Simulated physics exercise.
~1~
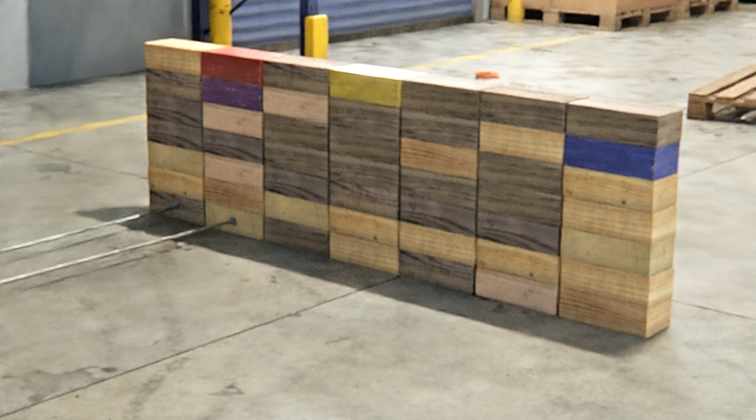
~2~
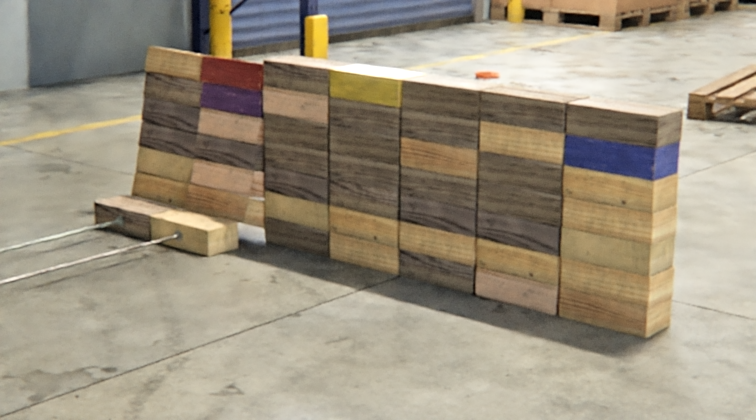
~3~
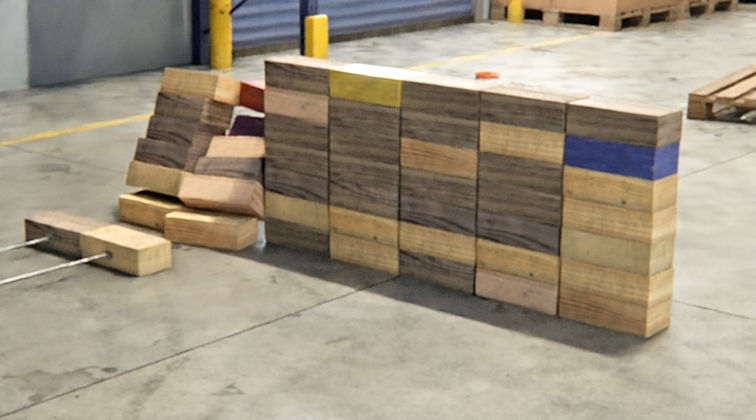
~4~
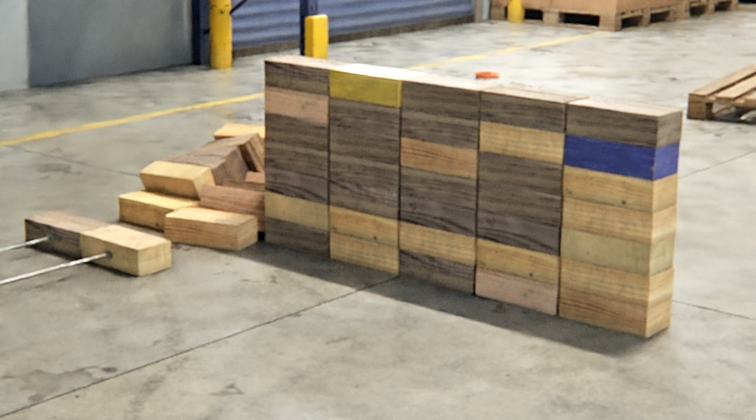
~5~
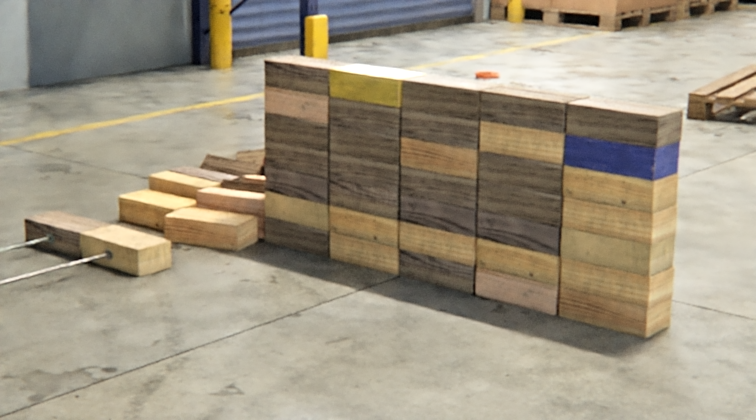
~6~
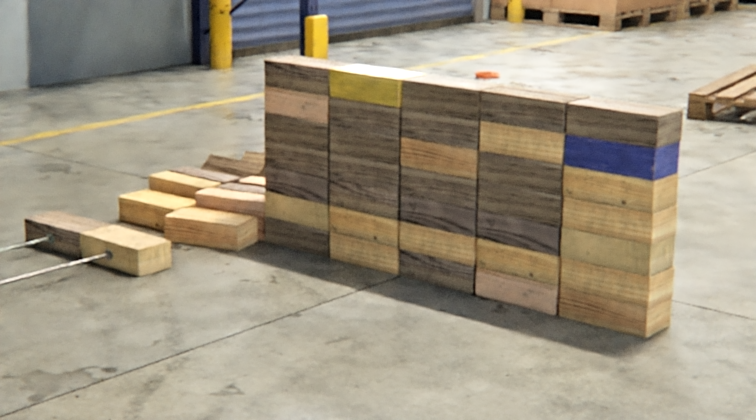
To begin with, a long wall of wooden blocks stands in plain columns on a concrete floor, with metal rods attached to two neighbouring blocks at the bottom left. The rods draw that pair out toward the left, and the two columns above sink and tilt. As the pair slides clear and stops, those columns break apart, the red and purple blocks dropping and slipping behind the wall. The loose blocks tumble into a low heap, which flattens a little further and settles. The remaining five columns still stand, the yellow and blue blocks in their places.
